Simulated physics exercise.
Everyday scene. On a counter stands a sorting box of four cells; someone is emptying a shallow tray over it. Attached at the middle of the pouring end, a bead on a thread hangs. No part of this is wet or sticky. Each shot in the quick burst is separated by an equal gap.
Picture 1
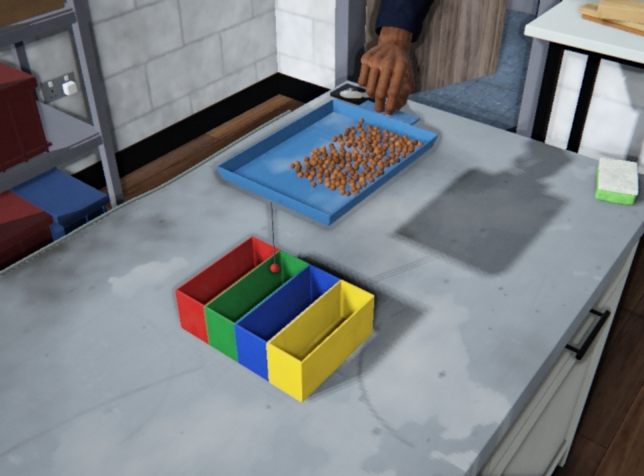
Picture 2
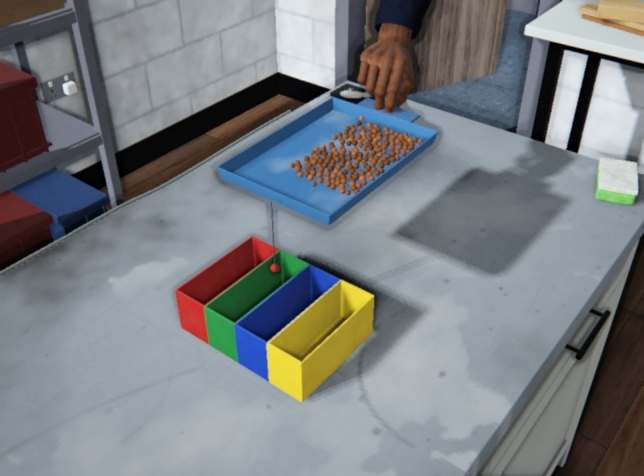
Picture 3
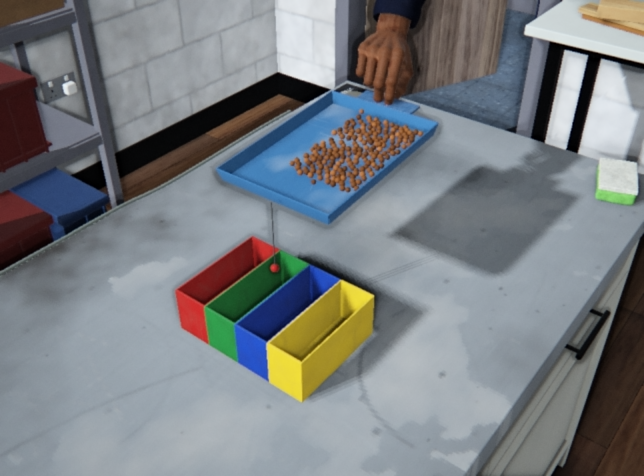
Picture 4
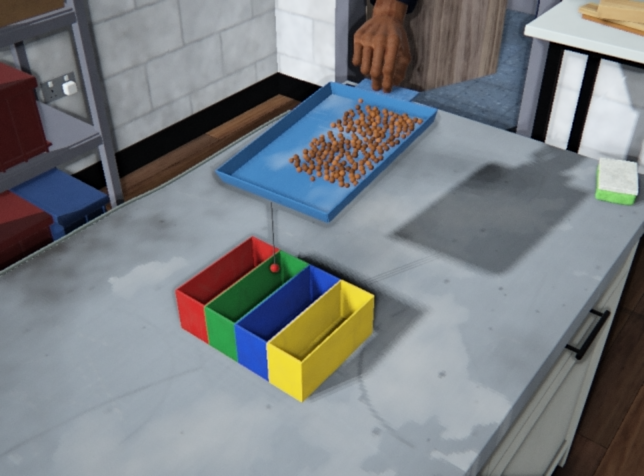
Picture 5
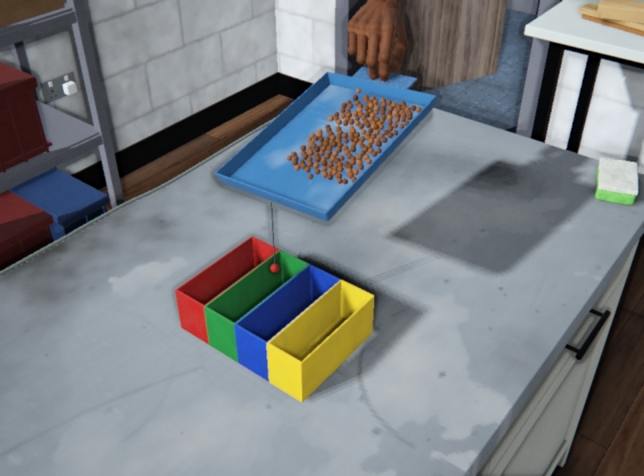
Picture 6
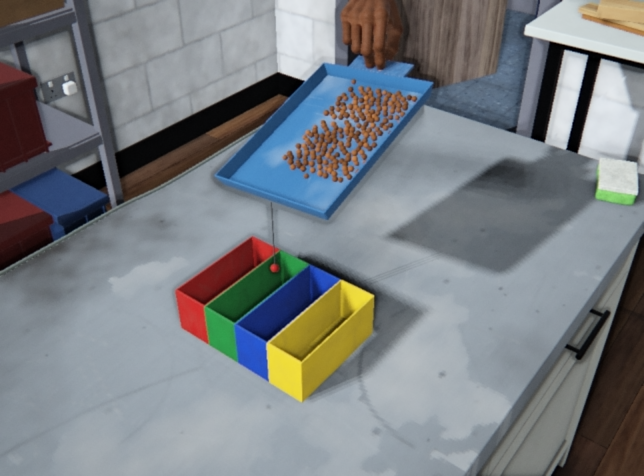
The video shows a hand gripping a blue tray of small brown balls above a counter with a red, green, blue and yellow sorting box, then raising the tray's far end so it slants increasingly toward the near side.
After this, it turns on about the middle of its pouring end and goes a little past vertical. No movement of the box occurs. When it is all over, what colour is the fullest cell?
It is the red one.
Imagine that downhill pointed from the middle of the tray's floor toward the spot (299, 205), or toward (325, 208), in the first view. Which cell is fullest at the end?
Well, with the first heading it's the yellow cell, and with the second it's that yellow cell.
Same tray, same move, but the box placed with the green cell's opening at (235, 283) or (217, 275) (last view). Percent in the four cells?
Near 90 and 100 percent respectively.
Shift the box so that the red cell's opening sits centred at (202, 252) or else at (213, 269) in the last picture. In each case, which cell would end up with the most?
So it would be the cell in green first and that red cell after that.
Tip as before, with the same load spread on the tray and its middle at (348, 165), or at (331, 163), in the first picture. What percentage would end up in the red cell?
Roughly 40 per cent, then roughly 50 per cent.
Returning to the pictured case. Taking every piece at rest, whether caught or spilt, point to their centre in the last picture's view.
Around (219, 309).
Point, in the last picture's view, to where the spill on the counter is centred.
Roughly at (175, 294).
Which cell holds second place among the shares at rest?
The cell in green.
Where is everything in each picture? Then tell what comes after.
In the first picture, corners of the pouring end at (222, 166) and (329, 213), level; middle of the load at (361, 157), cereal balls; bead on its thread at (275, 268); red cell at (192, 313); green cell at (221, 331); blue cell at (252, 349); yellow cell at (285, 369).
In the second picture, corners of the pouring end at (222, 167) and (328, 213), level; middle of the load at (361, 155).
In the third picture, corners of the pouring end at (221, 168) and (328, 212), tipped barely, lowest at the left corner; middle of the load at (360, 150).
In the fourth picture, corners of the pouring end at (221, 170) and (326, 211), tipped a little, lowest at the left corner; middle of the load at (359, 142).
In the fifth picture, corners of the pouring end at (220, 172) and (325, 210), tipped a little, lowest at the left corner; middle of the load at (357, 135).
In the sixth picture, corners of the pouring end at (220, 174) and (323, 209), tipped clearly, lowest at the left corner; middle of the load at (353, 129), about half on the move; red cell at (192, 313); green cell at (221, 331); blue cell at (252, 349); yellow cell at (285, 369).
Soon, tray tipped steeply; most on the tray; a small part in the red cell; about a quarter falling or outside the box.
A while on, tray tipped past a quarter turn; a small part on the tray; about a third in the red cell; a small part in the green cell; a stray few in the blue cell; about half falling or outside the box.
Towards the end, tray tipped past a quarter turn; about half in the red cell; a small part in the green cell; a stray few in the blue cell; about a third falling or outside the box.
Finally, tray tipped past a quarter turn; about half in the red cell; a small part in the green cell; a stray few in the blue cell; none in the yellow cell; about a third outside the box.
